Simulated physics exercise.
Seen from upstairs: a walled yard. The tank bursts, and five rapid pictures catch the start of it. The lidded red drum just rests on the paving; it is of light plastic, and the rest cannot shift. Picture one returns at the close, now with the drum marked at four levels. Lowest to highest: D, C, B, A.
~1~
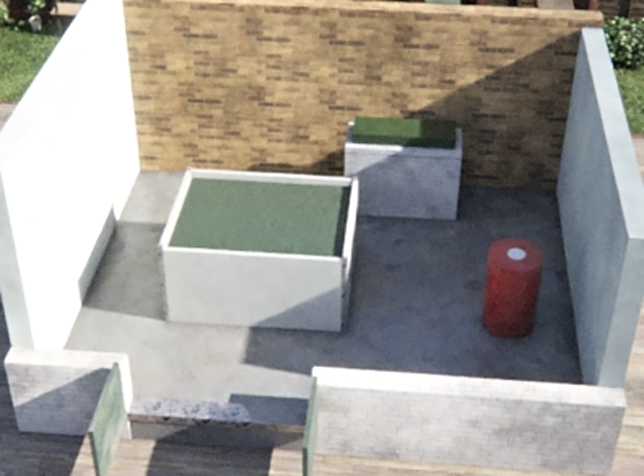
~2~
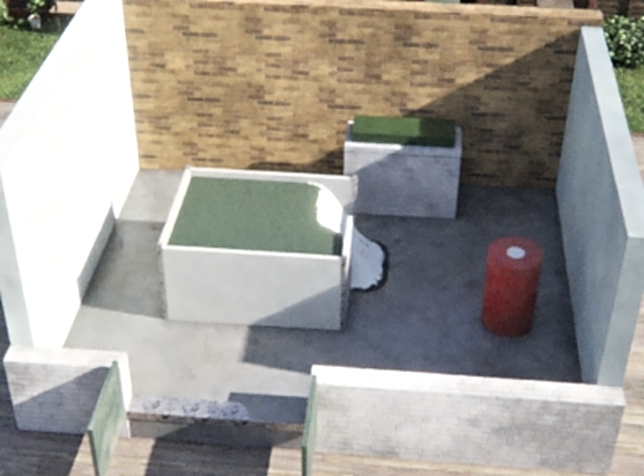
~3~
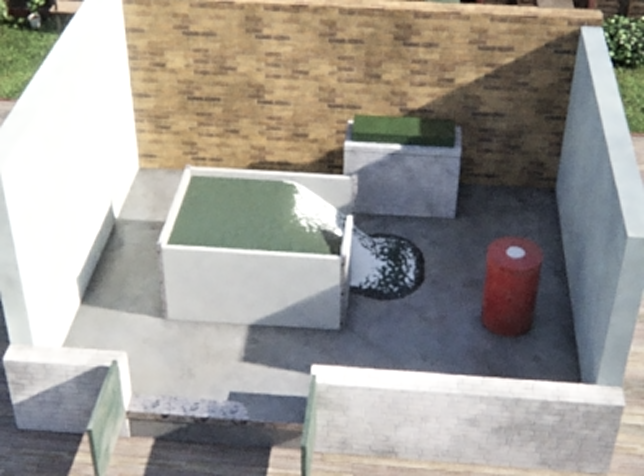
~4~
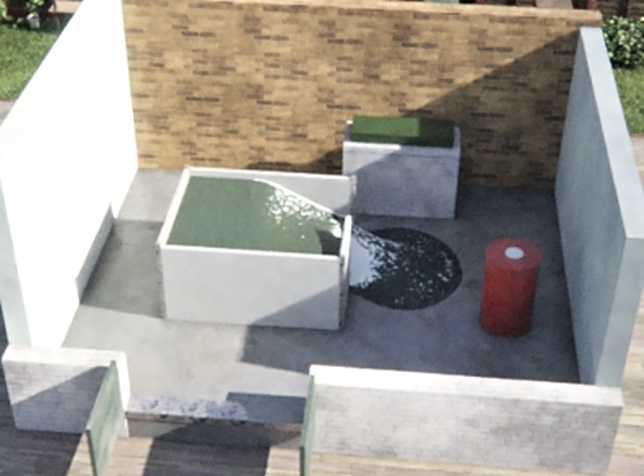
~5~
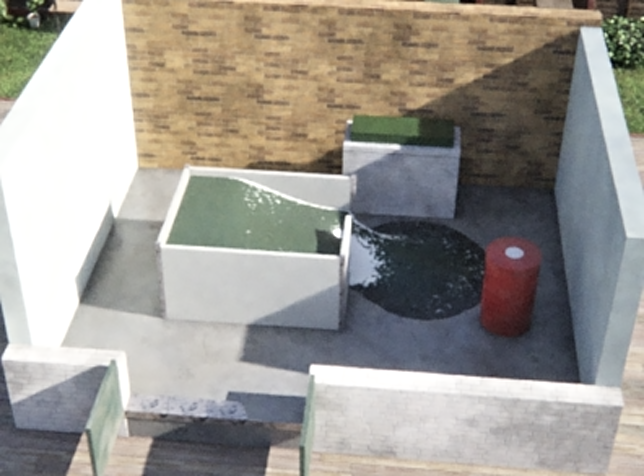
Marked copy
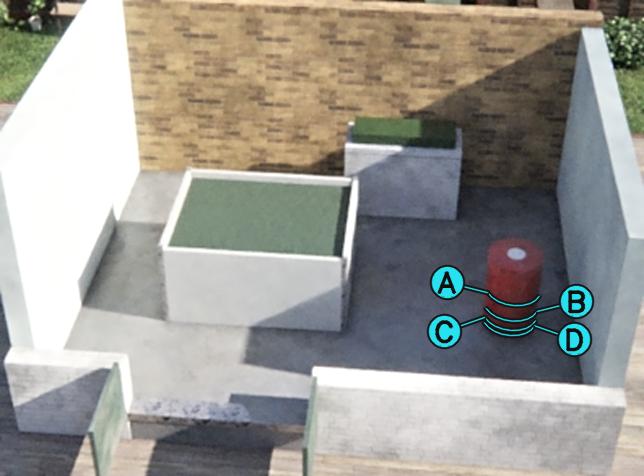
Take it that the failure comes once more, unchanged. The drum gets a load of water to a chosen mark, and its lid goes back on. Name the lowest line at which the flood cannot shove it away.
The limit is A.
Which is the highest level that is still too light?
The answer is B.
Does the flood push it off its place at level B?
Yes, it does.
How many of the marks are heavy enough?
One.
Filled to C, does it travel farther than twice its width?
Yes.
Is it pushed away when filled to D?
Yes, that goes wrong.
On the marked copy, A at (514, 305); B at (512, 321); C at (510, 330); D at (510, 335); from the bottom up D, C, B, A.
If A is chosen, it does not move.
If B is chosen, it is pushed about its own width away.
If C is chosen, it is pushed about 7 times its own width away.
If D is chosen, it is pushed about 8 times its own width away.
